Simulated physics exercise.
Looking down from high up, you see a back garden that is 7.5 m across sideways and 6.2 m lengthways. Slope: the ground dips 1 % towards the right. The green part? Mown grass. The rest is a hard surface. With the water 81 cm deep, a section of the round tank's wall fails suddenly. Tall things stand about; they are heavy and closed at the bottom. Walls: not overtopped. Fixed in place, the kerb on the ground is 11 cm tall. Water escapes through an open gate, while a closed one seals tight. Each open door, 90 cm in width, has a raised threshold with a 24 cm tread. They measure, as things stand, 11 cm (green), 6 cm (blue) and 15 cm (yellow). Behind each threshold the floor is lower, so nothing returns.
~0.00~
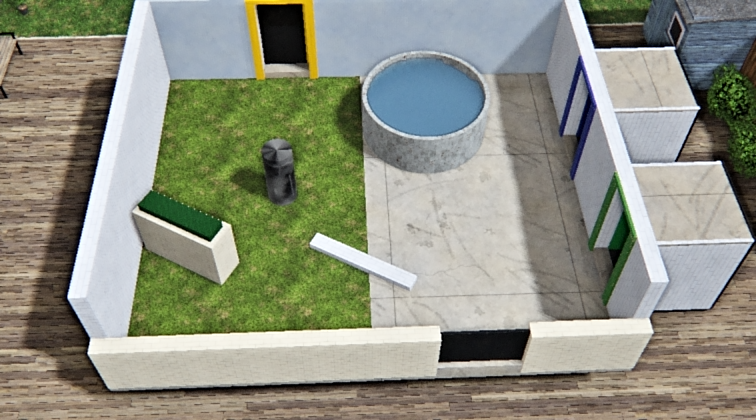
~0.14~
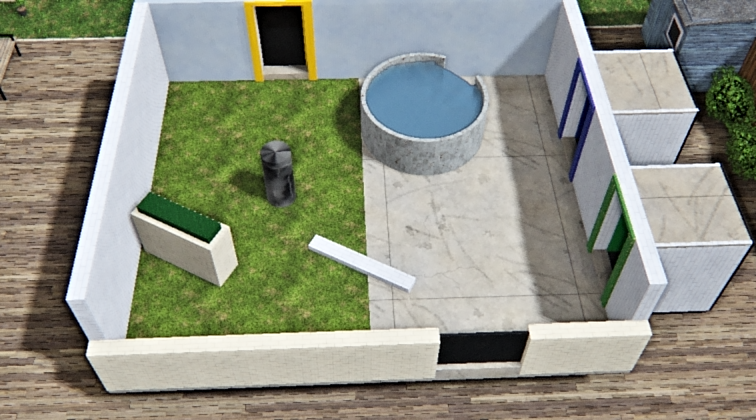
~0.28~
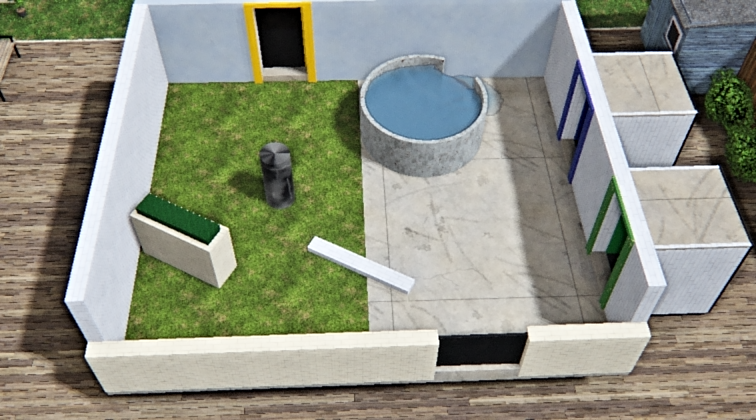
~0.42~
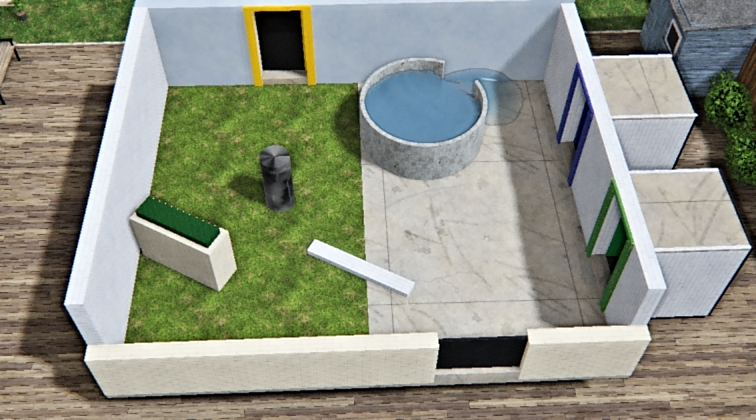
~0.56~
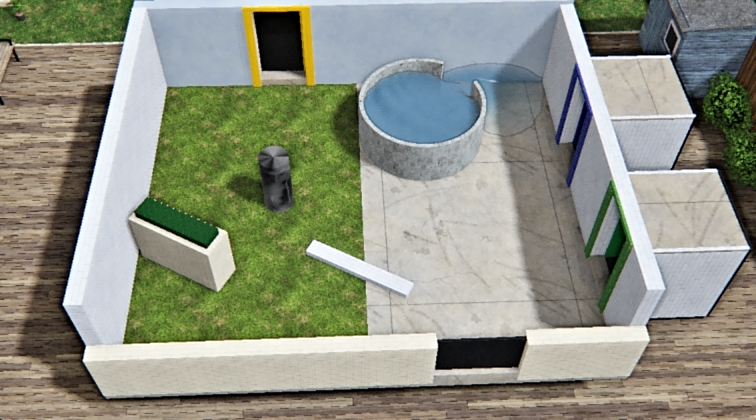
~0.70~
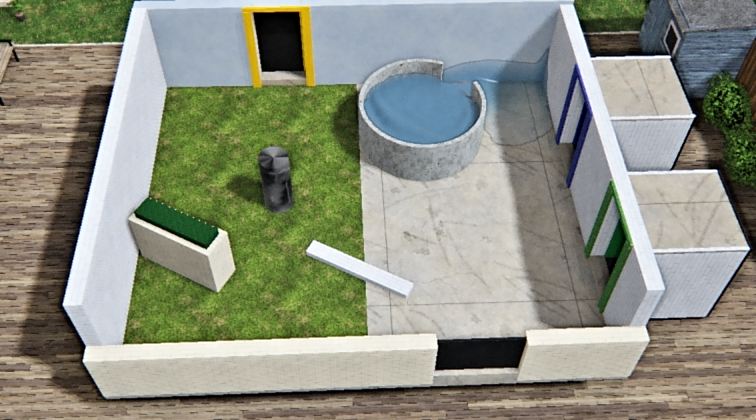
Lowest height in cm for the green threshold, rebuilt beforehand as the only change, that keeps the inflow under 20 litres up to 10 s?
10.5 cm.
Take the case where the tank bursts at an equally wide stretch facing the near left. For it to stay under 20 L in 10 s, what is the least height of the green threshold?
Then roughly 9.0 cm.
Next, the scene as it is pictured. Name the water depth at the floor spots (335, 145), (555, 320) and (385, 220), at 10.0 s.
Roughly 6, 11 and 5 centimetres.
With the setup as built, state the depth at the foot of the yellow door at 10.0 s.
Roughly 3.5 cm deep.
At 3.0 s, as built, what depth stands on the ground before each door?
Depth at green 5 cm, at blue 12 cm, at yellow 5 cm.
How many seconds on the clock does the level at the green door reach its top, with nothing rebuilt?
The depth peaks at about 8.0 seconds.
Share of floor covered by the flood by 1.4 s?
Around 10 per cent of the floor.
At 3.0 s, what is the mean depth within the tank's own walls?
It averages close to 40 centimetres.
After 1.4 s water covers 10 % of the floor, deepest (67 cm) near (539, 89); it has not reached the green door.
After 3.0 s water covers 40 % of the floor, deepest (38 cm) near (467, 84); 5 cm at the green door, 0 litres in over its 11 cm threshold.
After 10.0 s water covers 95 % of the floor, deepest (14 cm) near (541, 96); 12 cm at the green door, 18 litres in over its 11 cm threshold.
At the green door as built, the water arrived by 2.1 s and peaked near 14 cm at 8.0 s.
With a threshold of 9.5 cm, 31 litres would have come in within the 10 s; with 12.5 cm, 8 litres. So under 20 litres takes about 10.5 cm.
